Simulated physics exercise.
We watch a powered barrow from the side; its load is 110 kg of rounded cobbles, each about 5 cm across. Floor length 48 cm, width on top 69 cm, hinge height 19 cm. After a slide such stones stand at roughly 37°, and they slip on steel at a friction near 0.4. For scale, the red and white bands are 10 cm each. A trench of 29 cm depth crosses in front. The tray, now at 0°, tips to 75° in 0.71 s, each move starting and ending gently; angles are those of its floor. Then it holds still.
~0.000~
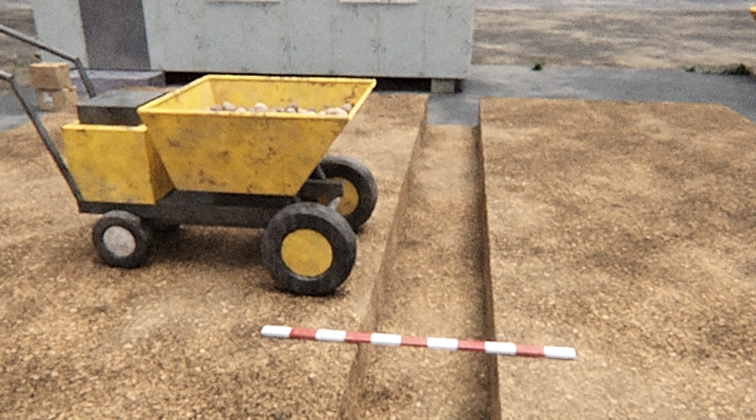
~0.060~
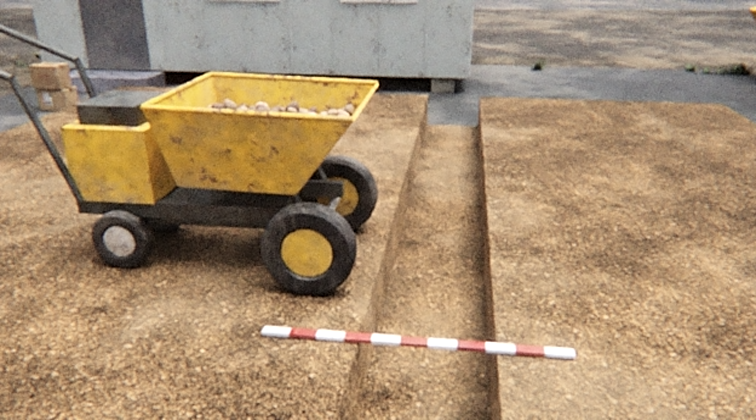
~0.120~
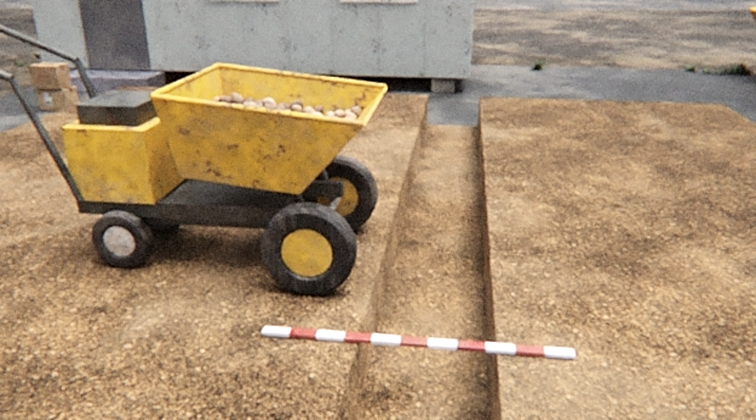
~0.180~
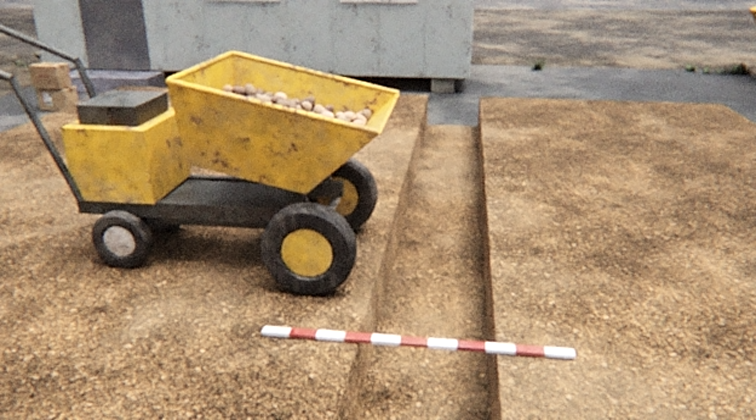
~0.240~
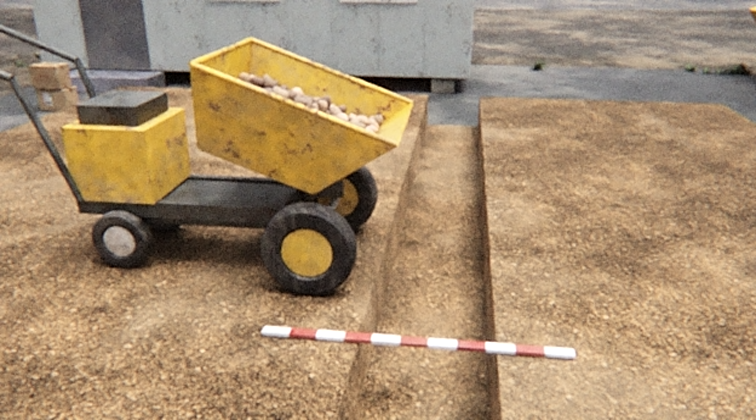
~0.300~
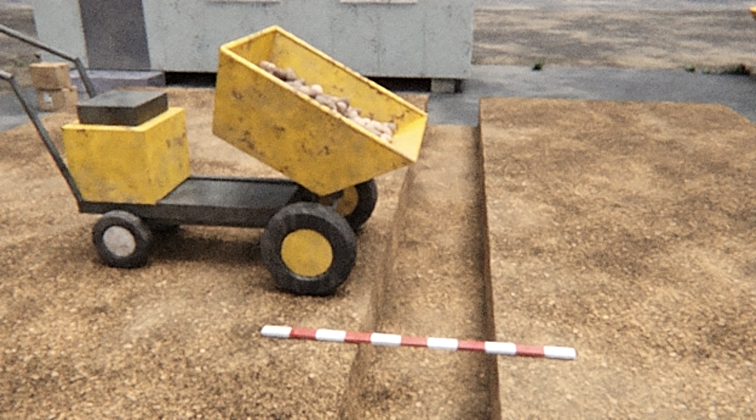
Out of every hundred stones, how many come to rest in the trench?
Close to 42 in a hundred.
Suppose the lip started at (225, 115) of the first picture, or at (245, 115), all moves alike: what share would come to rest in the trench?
First some 95, then 100 per cent.
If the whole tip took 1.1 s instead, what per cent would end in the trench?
Then about 55 per cent.
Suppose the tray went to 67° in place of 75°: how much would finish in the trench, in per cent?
It would be near 55 per cent.
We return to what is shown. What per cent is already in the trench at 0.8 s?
About 10 per cent by then.
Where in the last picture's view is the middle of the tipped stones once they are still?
Near (515, 268).
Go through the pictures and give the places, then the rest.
The first picture shows lip at (349, 118), floor tilted 0°, highest stones at (280, 114).
The second picture shows lip at (353, 120), floor tilted 2°, highest stones at (276, 113); the stones move at 0.3 m/s on average.
In the third picture, the tray is at 6°, its lip at (363, 124); the top of the load is at (254, 106); the stones move at 0.7 m/s on average.
In the fourth picture, the tray is at 12°, its lip at (379, 133); the top of the load is at (251, 97); the stones move at 1.0 m/s on average.
In the fifth picture, the tray is at 20°, its lip at (397, 145); the top of the load is at (255, 85); the stones move at 1.2 m/s on average.
The sixth picture shows lip at (415, 162), floor tilted 29°, highest stones at (272, 75); the stones move at 1.3 m/s on average.
After 0.5 s the floor is at 63°; 100 % in the tray; the foremost stones are at (431, 195).
After 0.8 s the floor is at 75°; 75 % in the tray, 10 % in the trench, 15 % past the trench; the foremost stones are at (536, 271).
After 1.2 s the floor is at 75°; 19 % in the tray, 25 % in the trench, 56 % past the trench; the foremost stones are at (703, 272).
After 3.1 s the floor is at 75°; 0 % in the tray, 42 % in the trench, 58 % past the trench; the foremost stones are past the picture's edge.
